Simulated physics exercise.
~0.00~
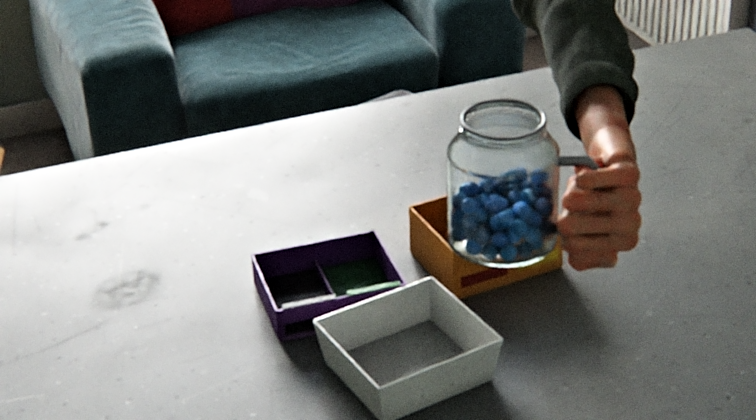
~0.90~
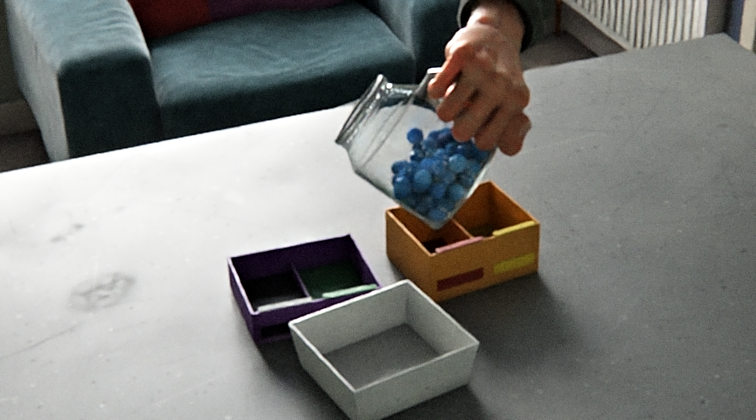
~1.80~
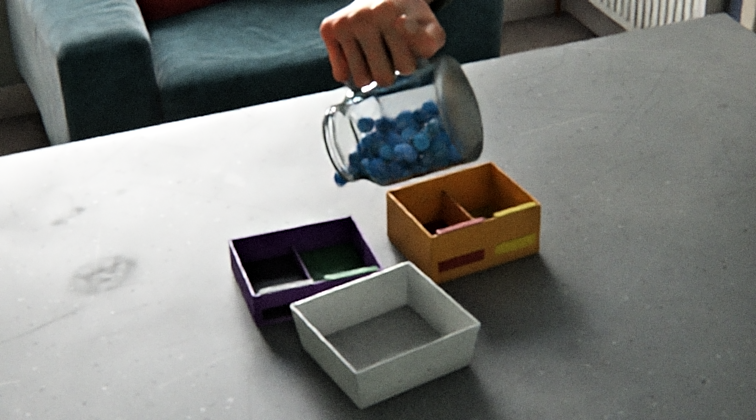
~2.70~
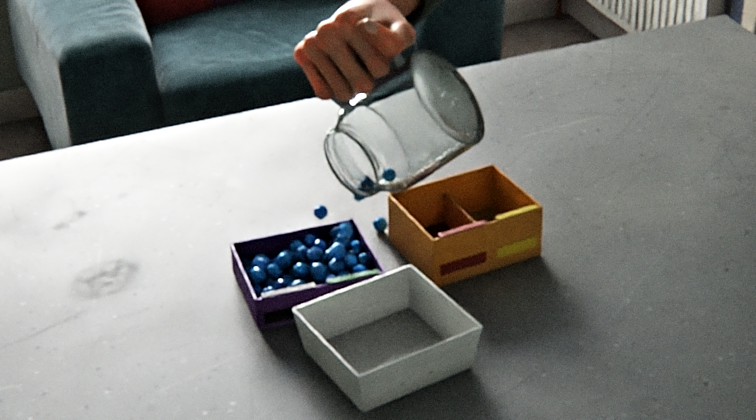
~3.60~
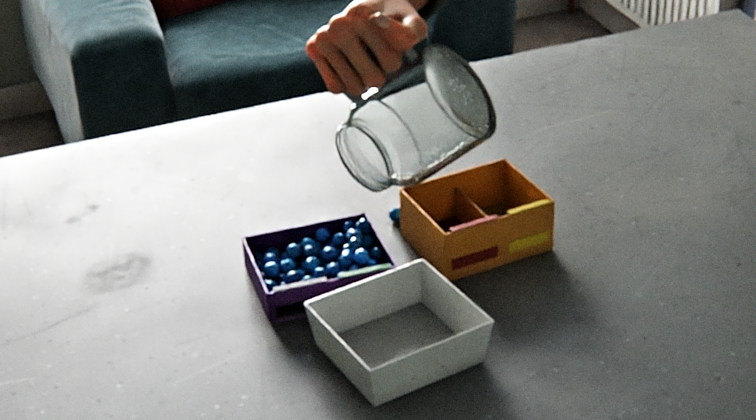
In this clip, a hand lifts a glass jar of blue pebbles on a grey table, moves it left and tips it, pouring them into a purple tin's green and black sections; the jar ends empty, with a stray pebble beside the orange tin and the white tin empty.
